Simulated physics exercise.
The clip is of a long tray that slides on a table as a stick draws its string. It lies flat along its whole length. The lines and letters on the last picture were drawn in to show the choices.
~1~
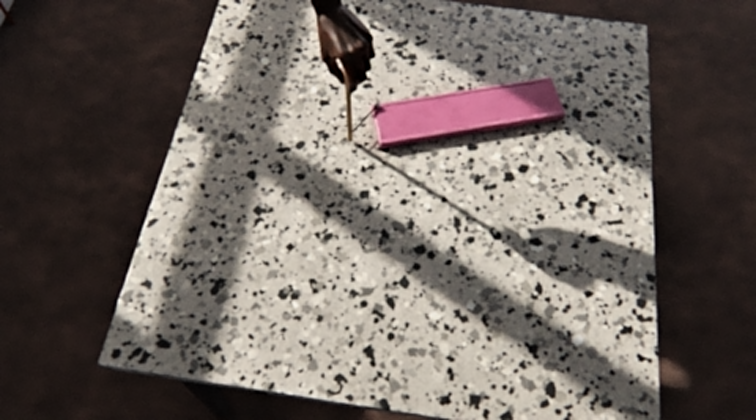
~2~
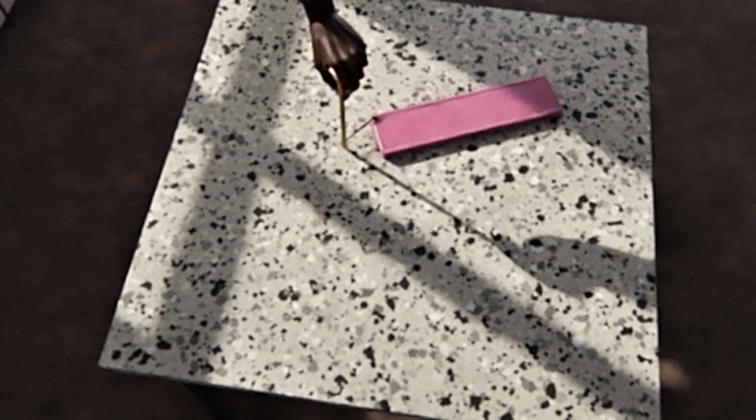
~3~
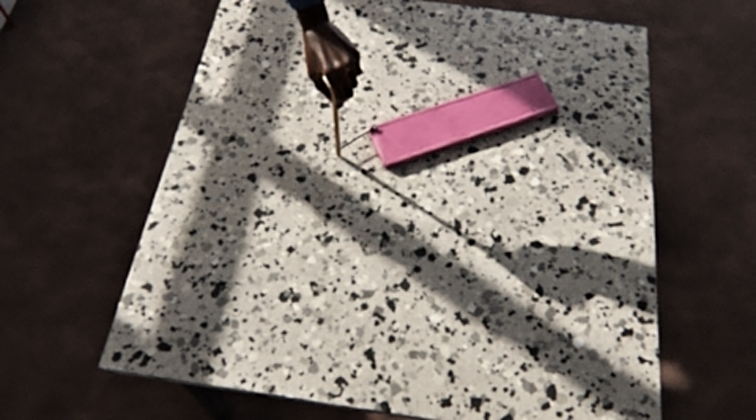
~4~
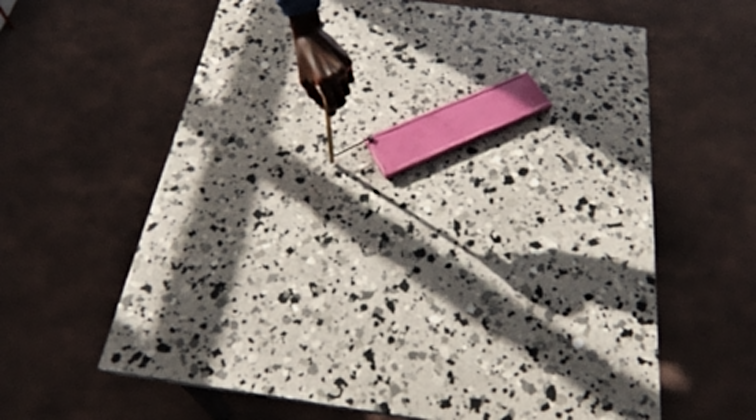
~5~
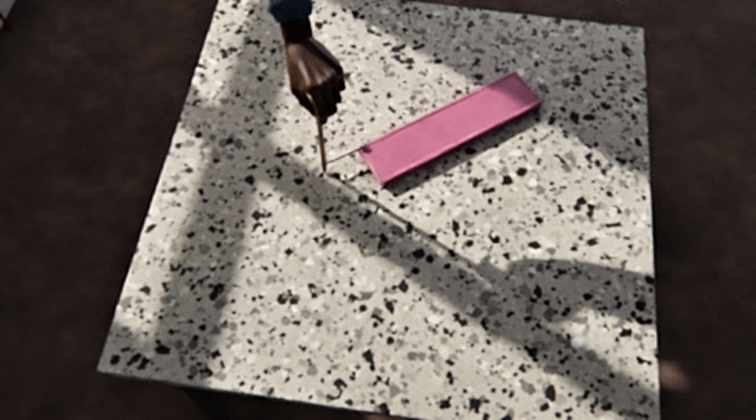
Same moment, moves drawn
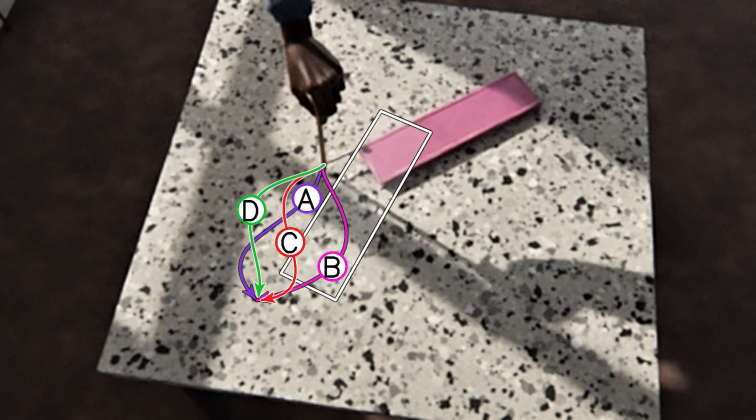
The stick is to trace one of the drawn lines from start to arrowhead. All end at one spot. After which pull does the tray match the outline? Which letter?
C is the one.
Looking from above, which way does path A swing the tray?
It turns anticlockwise.
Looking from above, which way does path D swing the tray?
Anticlockwise.
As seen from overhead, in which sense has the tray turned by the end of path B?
On that path, anticlockwise.
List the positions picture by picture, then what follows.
The first picture shows pink tray (468, 109).
The second picture shows pink tray (467, 113).
The third picture shows pink tray (465, 117).
The fourth picture shows pink tray (460, 121).
The fifth picture shows pink tray (452, 124).
On the copy, A from (324, 165) via (275, 225) to (255, 299); B from (324, 165) via (344, 249) to (257, 300); C from (324, 165) via (287, 230) to (262, 300); D from (324, 165) via (251, 210) to (259, 296); the outline at (360, 199).
On C. First, foot of the stick (284, 208), middle of the tray (406, 144).
Then, foot of the stick (296, 267), middle of the tray (388, 166).
Finally, foot of the stick (257, 301), middle of the tray (361, 199); it lies in the outline.
By contrast, A leaves its middle at (349, 193); B leaves its middle at (373, 210); D leaves its middle at (348, 190).
